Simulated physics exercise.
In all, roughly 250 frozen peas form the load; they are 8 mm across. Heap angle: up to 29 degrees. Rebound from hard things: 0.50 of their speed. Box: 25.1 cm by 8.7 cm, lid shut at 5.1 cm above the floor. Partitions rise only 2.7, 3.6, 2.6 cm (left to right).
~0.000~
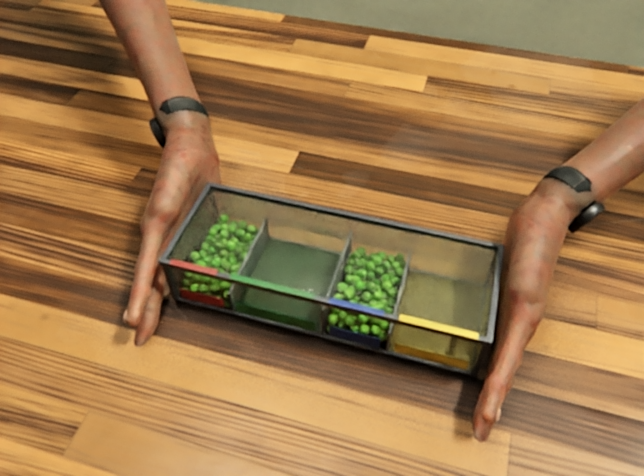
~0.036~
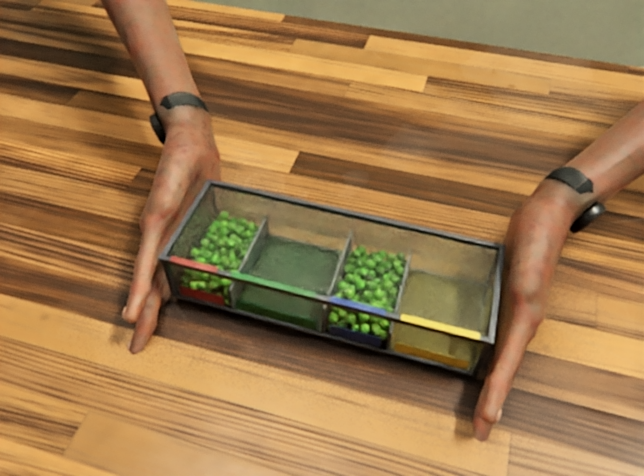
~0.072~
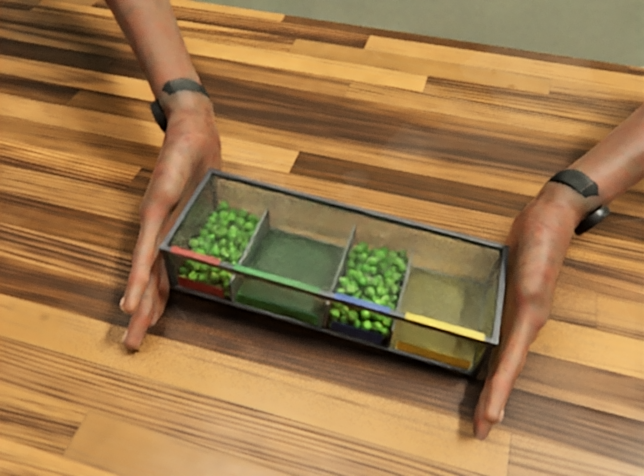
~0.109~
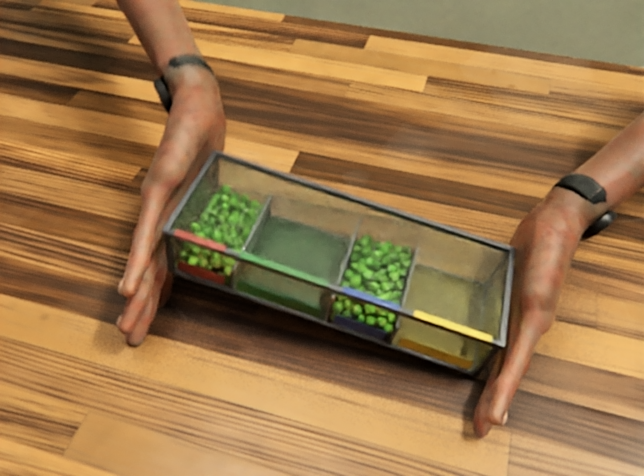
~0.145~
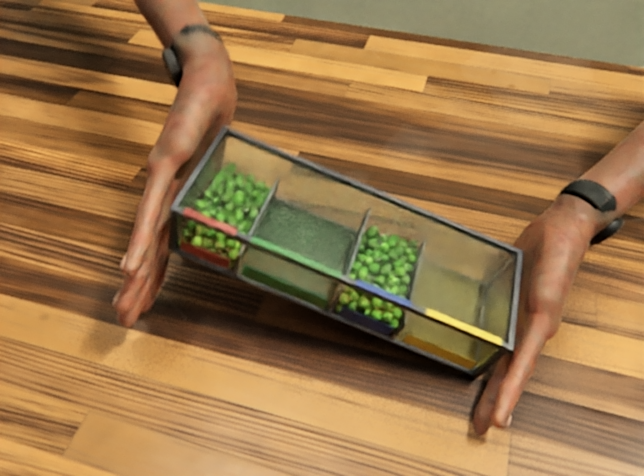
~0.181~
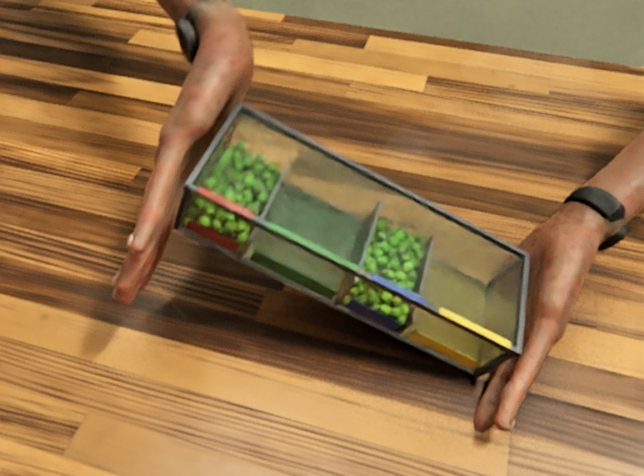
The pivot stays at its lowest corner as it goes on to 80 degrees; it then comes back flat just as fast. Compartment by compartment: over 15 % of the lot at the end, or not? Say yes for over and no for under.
Red compartment: No; blue compartment: Yes; green compartment: Yes; yellow compartment: Yes.
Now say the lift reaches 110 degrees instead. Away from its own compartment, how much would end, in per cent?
Result: Some 100 %.
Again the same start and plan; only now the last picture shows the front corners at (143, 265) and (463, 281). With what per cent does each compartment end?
Red 50 %; blue 45 %; green 5 %; yellow 0 %.
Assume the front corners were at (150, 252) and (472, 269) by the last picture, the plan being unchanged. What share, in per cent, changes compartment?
Around 15 per cent, it would seem.
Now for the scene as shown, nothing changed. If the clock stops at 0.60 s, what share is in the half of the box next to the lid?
Close to 60 in a hundred.
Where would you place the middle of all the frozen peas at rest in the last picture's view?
Approximately (392, 303) in the last picture.
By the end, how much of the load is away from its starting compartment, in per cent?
I'd say close to 75 percent.
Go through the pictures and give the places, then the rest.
The first frame shows box tilt 0 degrees, front corners at (166, 261) and (486, 339); red 50 %, blue 50 %.
The second frame shows box tilt 1 degrees, front corners at (166, 257) and (487, 339).
The third frame shows box tilt 4 degrees, front corners at (166, 248) and (491, 340), lowest corner right front.
The fourth frame shows box tilt 9 degrees, front corners at (169, 230) and (498, 342), lowest corner right front.
The fifth frame shows box tilt 16 degrees, front corners at (177, 208) and (507, 345), lowest corner right front.
The sixth frame shows box tilt 22 degrees, front corners at (191, 186) and (515, 348), lowest corner right front; red 50 %, blue 50 %. The box's pace is about 185 degrees a second.
After 0.60 s, tilt 78 degrees; red 20 %, blue 35 %, green 25 %, yellow 15 %.
Then, at 0.87 s, tilt 32 degrees; blue 25 %, green 25 %, yellow 45 %.
After 1.25 s, tilt 0 degrees; blue 25 %, green 25 %, yellow 45 %.
At rest (2.1 s), red 0 %, blue 25 %, green 25 %, yellow 45 %.
